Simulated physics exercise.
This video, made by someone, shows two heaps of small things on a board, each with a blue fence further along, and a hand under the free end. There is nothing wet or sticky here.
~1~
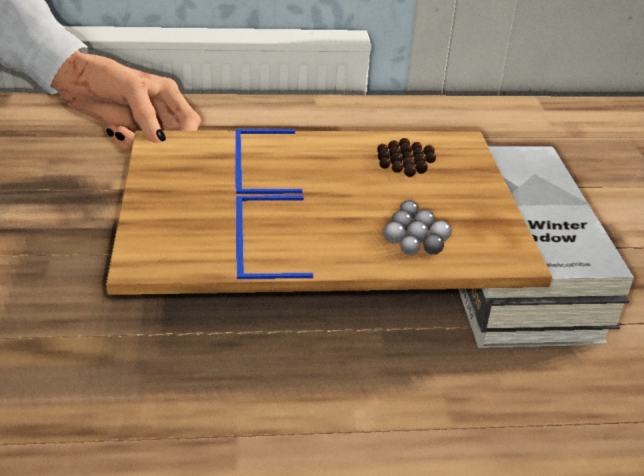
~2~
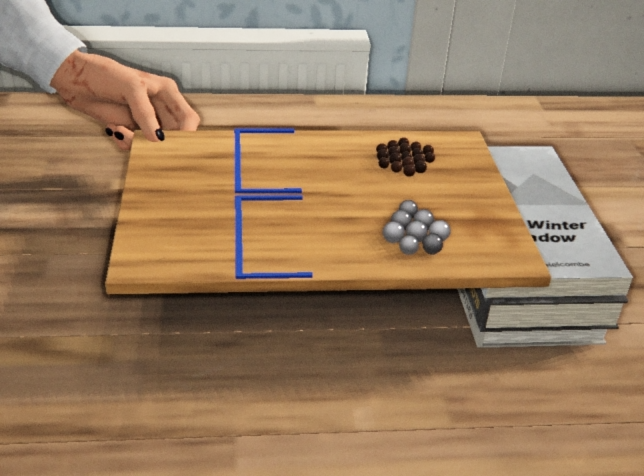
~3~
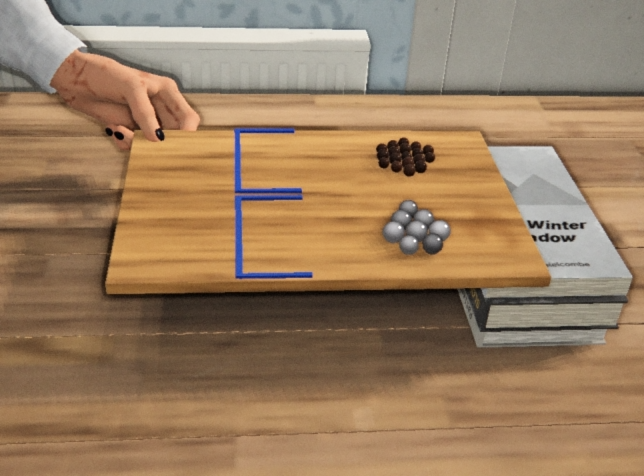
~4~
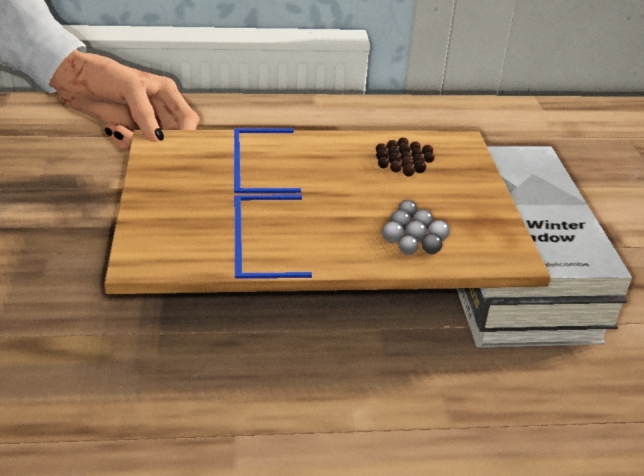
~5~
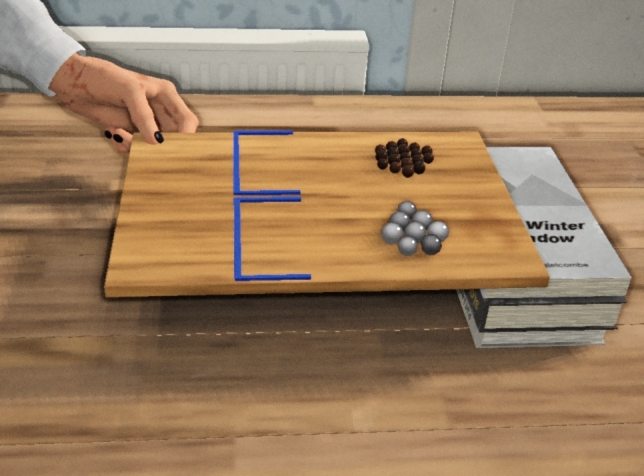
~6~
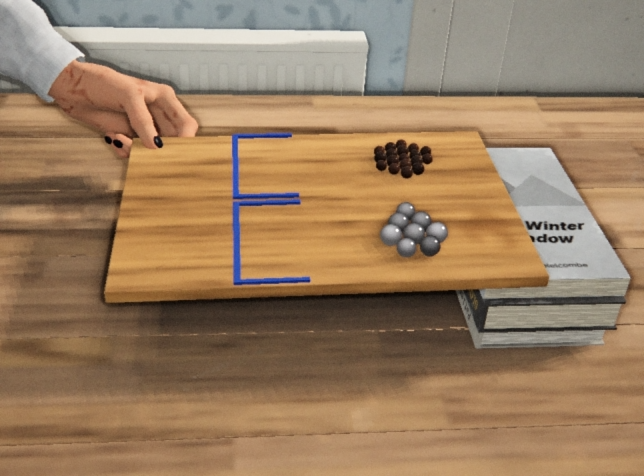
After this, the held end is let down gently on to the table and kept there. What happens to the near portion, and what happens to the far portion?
In the end the near portion is not retained. The far portion is not retained.
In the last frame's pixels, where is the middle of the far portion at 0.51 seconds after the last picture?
In the last picture's pixels, the middle is roughly at (370, 168).
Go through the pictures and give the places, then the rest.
In the first frame, held end of the board at (121, 282), level; book pile at (523, 214), about a quarter as high as the board is long; near portion at (418, 232), a few steel balls; far portion at (407, 157), a few chocolate balls; near bar at (240, 235), much lower than a piece; far bar at (238, 160), much lower than a piece.
In the second frame, held end of the board at (120, 281), level; far portion at (406, 157).
In the third frame, held end of the board at (120, 281), level; near portion at (417, 232).
In the fourth frame, held end of the board at (119, 281), level; far portion at (406, 157).
In the fifth frame, held end of the board at (119, 284), level; near portion at (415, 233).
In the sixth frame, held end of the board at (118, 290), down by 1°; book pile at (520, 215); near portion at (414, 234), not moving; far portion at (404, 159), not moving; near bar at (237, 240); far bar at (235, 165).
Then, 0.51 s after the last picture, board sloping at 10°; near portion on its way down; far portion on its way down.
Then, 0.96 s after the last picture, board resting at 15°; near portion all past its bar; far portion most past its bar.
By the end, board resting at 15°; near portion all past its bar; far portion most past its bar.
